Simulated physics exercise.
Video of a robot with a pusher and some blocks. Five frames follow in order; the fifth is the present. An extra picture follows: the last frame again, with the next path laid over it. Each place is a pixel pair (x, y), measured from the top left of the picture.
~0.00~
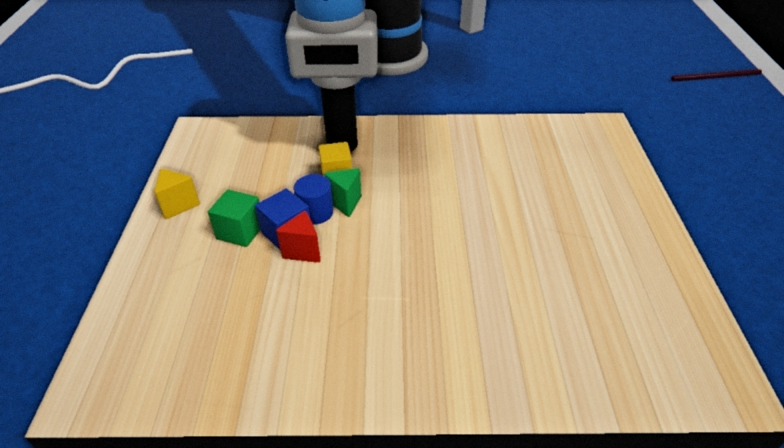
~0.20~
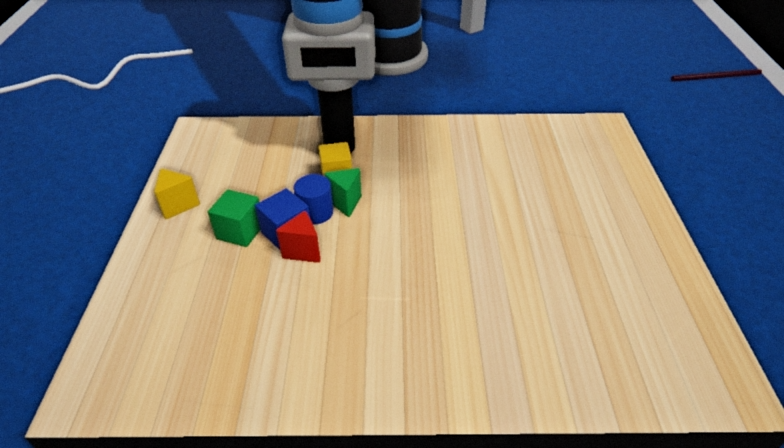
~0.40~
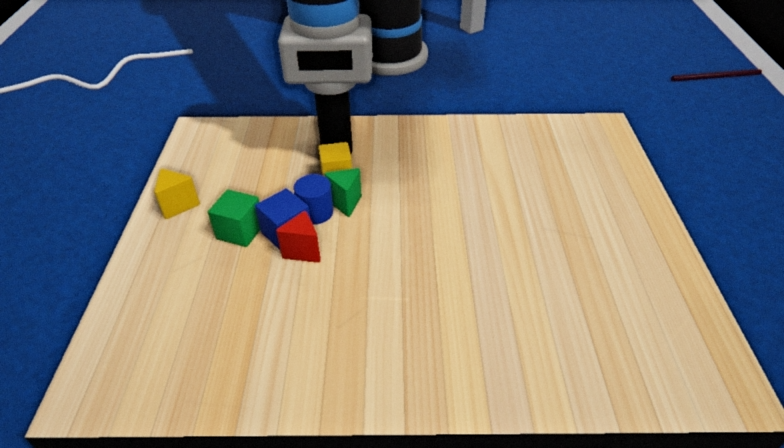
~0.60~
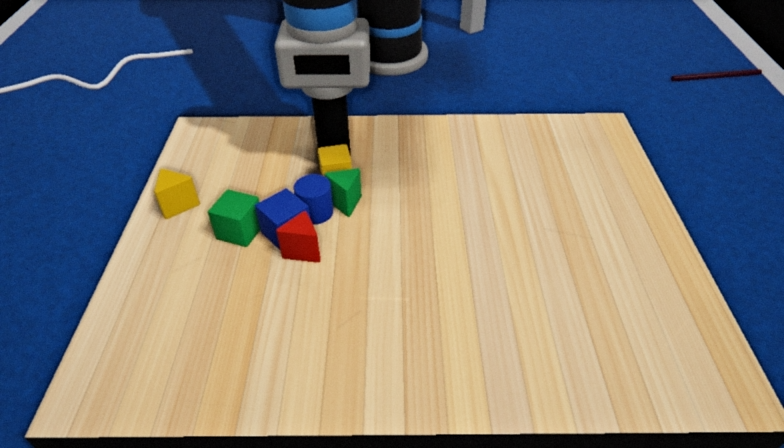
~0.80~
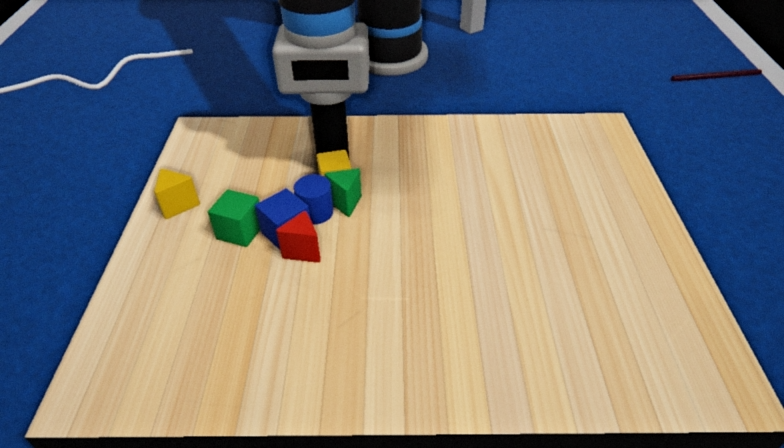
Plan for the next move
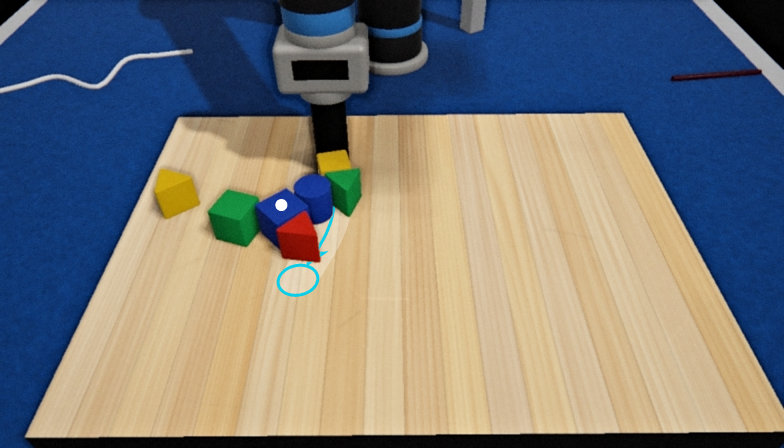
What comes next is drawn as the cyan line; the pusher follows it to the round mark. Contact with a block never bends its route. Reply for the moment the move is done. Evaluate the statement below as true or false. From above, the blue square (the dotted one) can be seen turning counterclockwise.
False
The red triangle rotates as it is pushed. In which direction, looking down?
My prediction: CCW.
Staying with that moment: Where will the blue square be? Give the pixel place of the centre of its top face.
Its top centre lands on (261, 220).
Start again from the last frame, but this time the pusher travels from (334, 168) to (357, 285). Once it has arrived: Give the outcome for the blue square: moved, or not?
Gets moved.
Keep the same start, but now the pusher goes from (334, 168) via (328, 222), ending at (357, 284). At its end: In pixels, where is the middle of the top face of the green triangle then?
It is going to be at (396, 199).
The drawn path runs from (334, 168) over (331, 219) to (298, 280); the dot is on the blue square.
What follows on the original path. One third of the way, pusher (334, 194); blue square (277, 208); blue disc (318, 197); yellow square (354, 190), turned 25° anticlockwise; green triangle (374, 202), turned 25° anticlockwise.
Two thirds of the way, pusher (323, 232); blue square (262, 220), turned 60° clockwise; red triangle (279, 257), turned 45° anticlockwise; blue disc (295, 234); yellow square (360, 206), turned 60° anticlockwise; green triangle (389, 208), turned 60° anticlockwise.
At the end, pusher (297, 273); blue square (261, 220), turned 65° clockwise; red triangle (235, 300), turned 50° anticlockwise; blue disc (258, 275); yellow square (360, 206), turned 60° anticlockwise; green triangle (389, 208), turned 60° anticlockwise.
